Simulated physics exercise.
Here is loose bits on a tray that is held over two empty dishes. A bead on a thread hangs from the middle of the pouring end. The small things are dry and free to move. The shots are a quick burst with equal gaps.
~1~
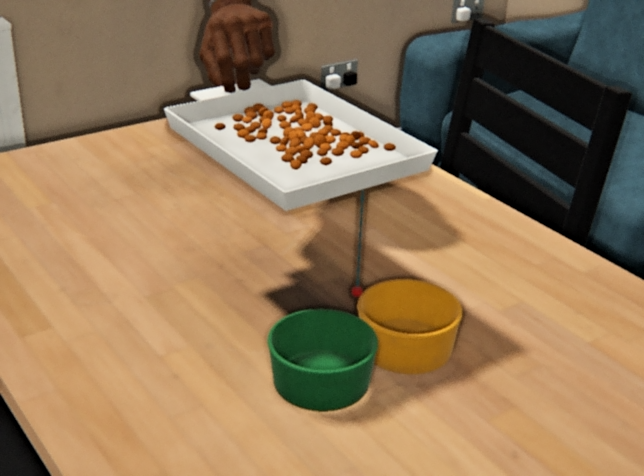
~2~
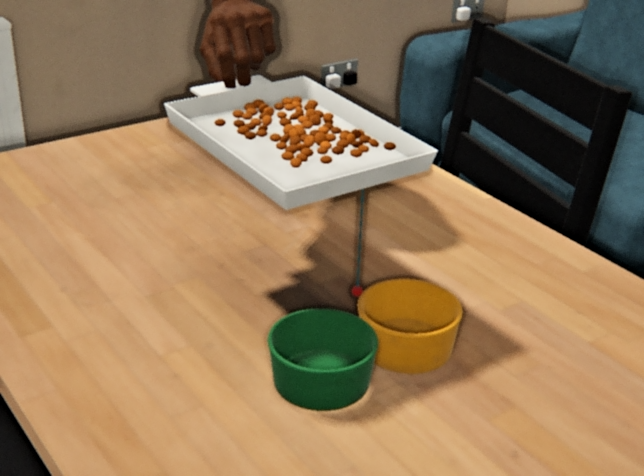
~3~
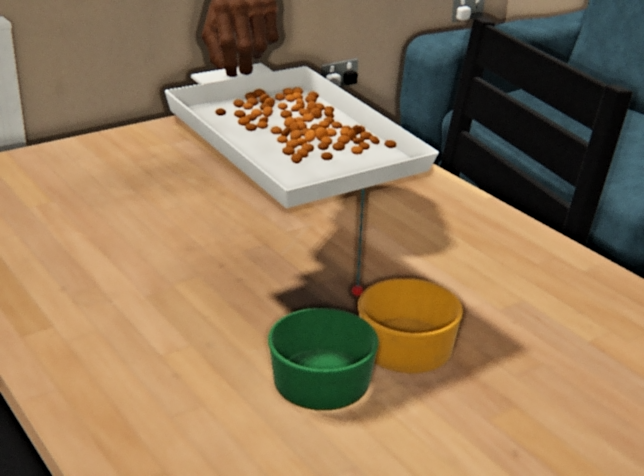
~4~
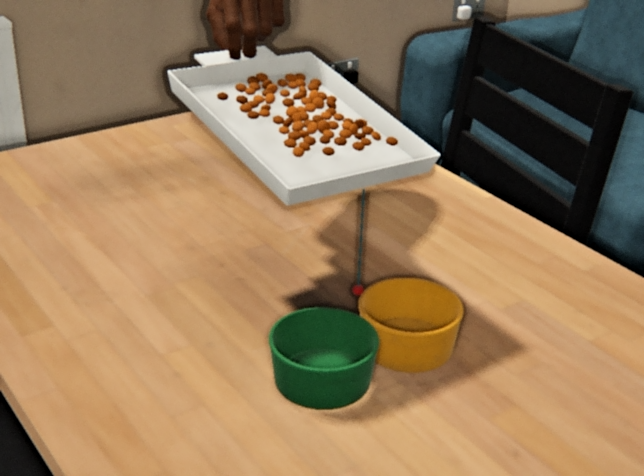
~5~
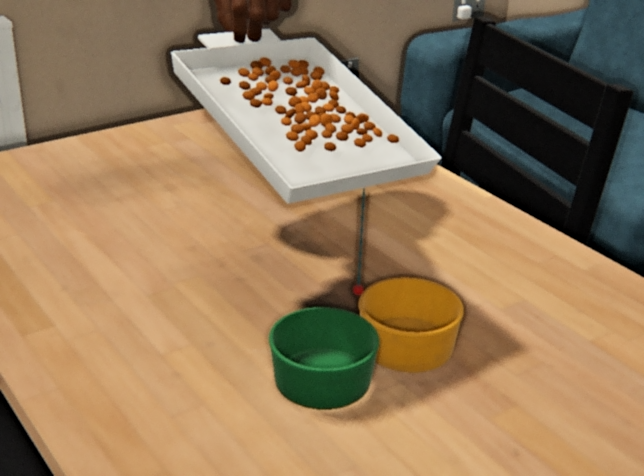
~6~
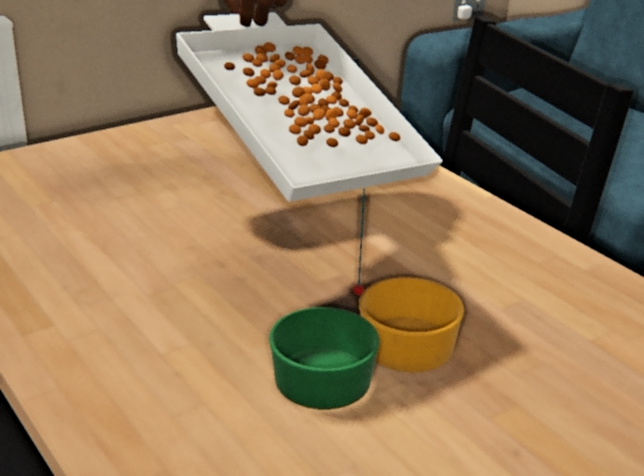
On a wooden table near a dark chair, a green dish and a yellow dish sit empty beneath a white tray of small brown bits. A hand gradually raises the tray's far end, steepening its slant toward the dishes, while the bits stay scattered on it and the dishes remain still.
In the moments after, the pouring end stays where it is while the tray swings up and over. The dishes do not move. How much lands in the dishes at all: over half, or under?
They take the larger part between them.
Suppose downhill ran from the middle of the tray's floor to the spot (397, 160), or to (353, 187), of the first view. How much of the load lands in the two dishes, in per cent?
In turn 50 and 90 in a hundred.
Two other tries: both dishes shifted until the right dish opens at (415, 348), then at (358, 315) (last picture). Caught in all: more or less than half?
First less than half, then the smaller part.
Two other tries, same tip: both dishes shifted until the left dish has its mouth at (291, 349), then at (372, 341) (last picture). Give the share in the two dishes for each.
Roughly 40 per cent, and 80 per cent.
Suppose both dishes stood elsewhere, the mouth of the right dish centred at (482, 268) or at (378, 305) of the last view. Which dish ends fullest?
The first try: Left. The second: The dish on the right.
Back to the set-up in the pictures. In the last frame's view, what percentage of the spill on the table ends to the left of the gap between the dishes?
About 0 per cent.
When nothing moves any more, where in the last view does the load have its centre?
Around (423, 337).
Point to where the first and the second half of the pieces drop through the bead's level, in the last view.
The first part at (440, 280); the rest at (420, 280).
Soon after the last picture, tray tipped steeply; nearly all on the tray; a small part in the air.
A little later, tray tipped past a quarter turn; about a third on the tray; about a third in the right dish; a small part outside both; about a quarter in the air.
Later still, tray tipped past a quarter turn; a stray few in the left dish; most in the right dish; about a quarter outside both.
At rest, tray tipped past a quarter turn; a stray few in the left dish; most in the right dish; about a quarter outside both.
